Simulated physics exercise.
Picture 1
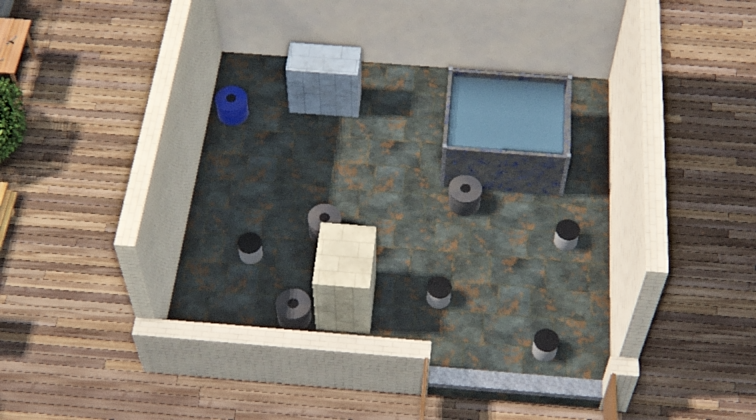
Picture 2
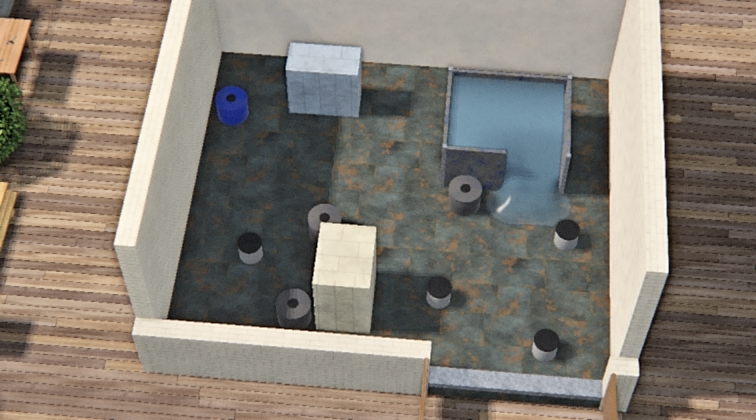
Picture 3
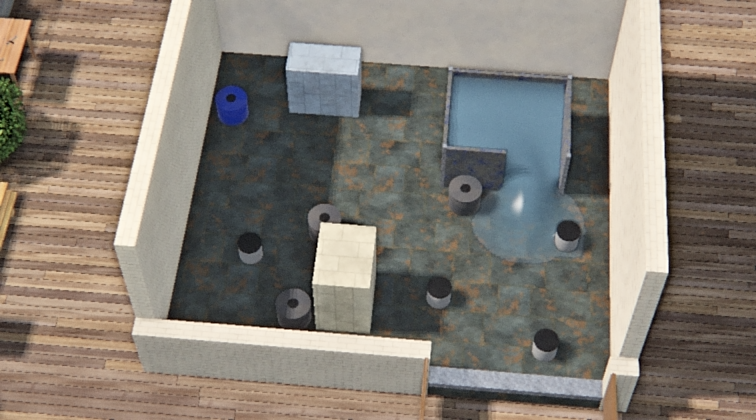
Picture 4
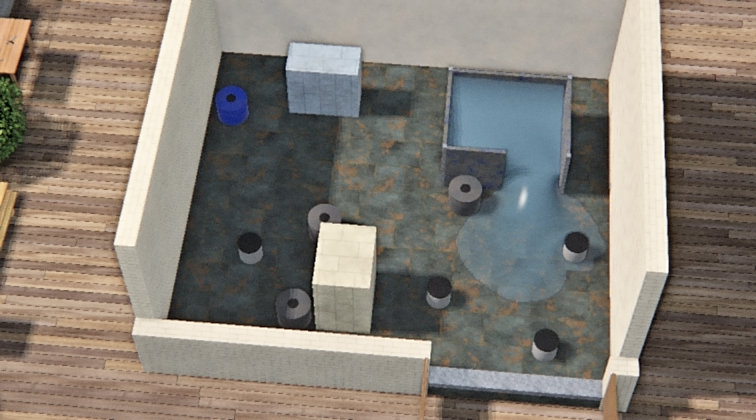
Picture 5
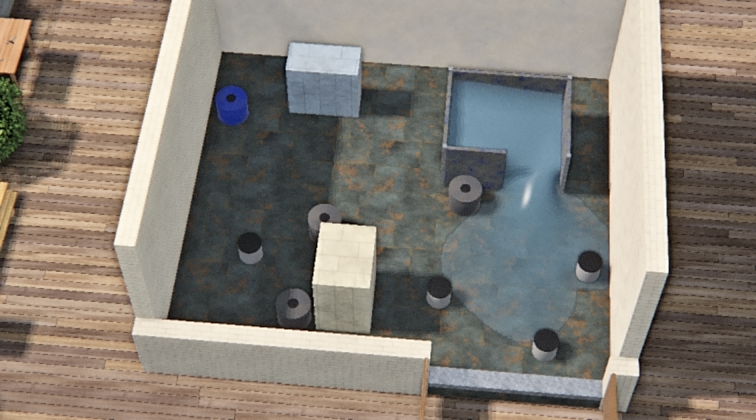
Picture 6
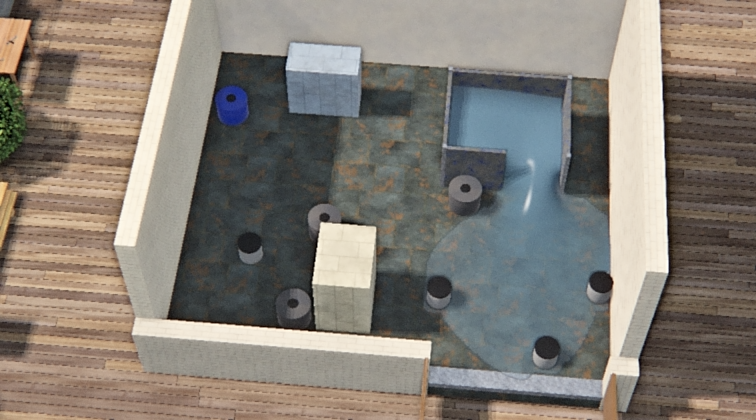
Water pours from the tank's broken wall, spreads across the floor and shifts a dark-topped cylinder.
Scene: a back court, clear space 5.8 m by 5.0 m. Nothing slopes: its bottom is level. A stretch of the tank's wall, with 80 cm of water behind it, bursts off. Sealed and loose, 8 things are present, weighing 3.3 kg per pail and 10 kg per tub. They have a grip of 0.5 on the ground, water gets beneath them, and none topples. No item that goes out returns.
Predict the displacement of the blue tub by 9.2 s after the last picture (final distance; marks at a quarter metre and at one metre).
Blue tub hardly budges.
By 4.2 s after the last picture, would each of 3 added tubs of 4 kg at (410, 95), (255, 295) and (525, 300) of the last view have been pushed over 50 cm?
Order as asked - not as far, not as far, farther.
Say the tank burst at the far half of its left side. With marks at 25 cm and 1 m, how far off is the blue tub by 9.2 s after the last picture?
What happens next is that the blue tub gets swept a long way.
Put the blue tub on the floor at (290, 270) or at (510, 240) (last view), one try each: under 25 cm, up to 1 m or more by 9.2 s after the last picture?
I'd expect that it remains where it was first and gets borne away second.
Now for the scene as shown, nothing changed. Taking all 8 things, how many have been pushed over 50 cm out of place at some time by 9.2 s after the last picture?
That comes to 3.
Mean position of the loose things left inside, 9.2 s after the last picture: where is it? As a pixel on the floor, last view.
Around (295, 229).
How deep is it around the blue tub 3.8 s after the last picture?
Depth: About 0 cm.
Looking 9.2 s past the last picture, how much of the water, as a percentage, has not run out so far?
26 % or so.
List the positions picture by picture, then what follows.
The blue tub at (231, 98), on the bottom; 2.0 m2 under water; 0 of 8 have shifted, in the first frame.
The blue tub at (231, 98) rests on the ground; 2.6 m2 under water; 0 of 8 have shifted, in the second frame.
The blue tub at (231, 98) rests on the ground; 3.4 m2 under water; 0 of 8 have shifted, in the third frame.
The blue tub at (231, 98), on the bottom; 4.4 m2 under water; 1 of 8 have shifted, in the fourth frame.
The blue tub at (231, 98) rests on the ground; 5.8 m2 under water; 1 of 8 have shifted, in the fifth frame.
The blue tub at (231, 98) rests on the ground; water covers 7.1 m2; 2 of 8 have shifted, in the sixth frame.
Then, 1.2 s after the last picture the blue tub is near (231, 98), 0.0 m from its start, aground; 2 of 8 are out; 1 afloat.
Then, 3.8 s after the last picture the blue tub is near (231, 98), 0.0 m from its start, aground; 2 of 8 are out; 1 afloat.
Then, 6.2 s after the last picture the blue tub is near (231, 98), 0.0 m from its start, aground; 2 of 8 are out; 0 afloat.
Then, 9.2 s after the last picture the blue tub is near (231, 98), 0.0 m from its start, aground; 2 of 8 are out; 0 afloat.
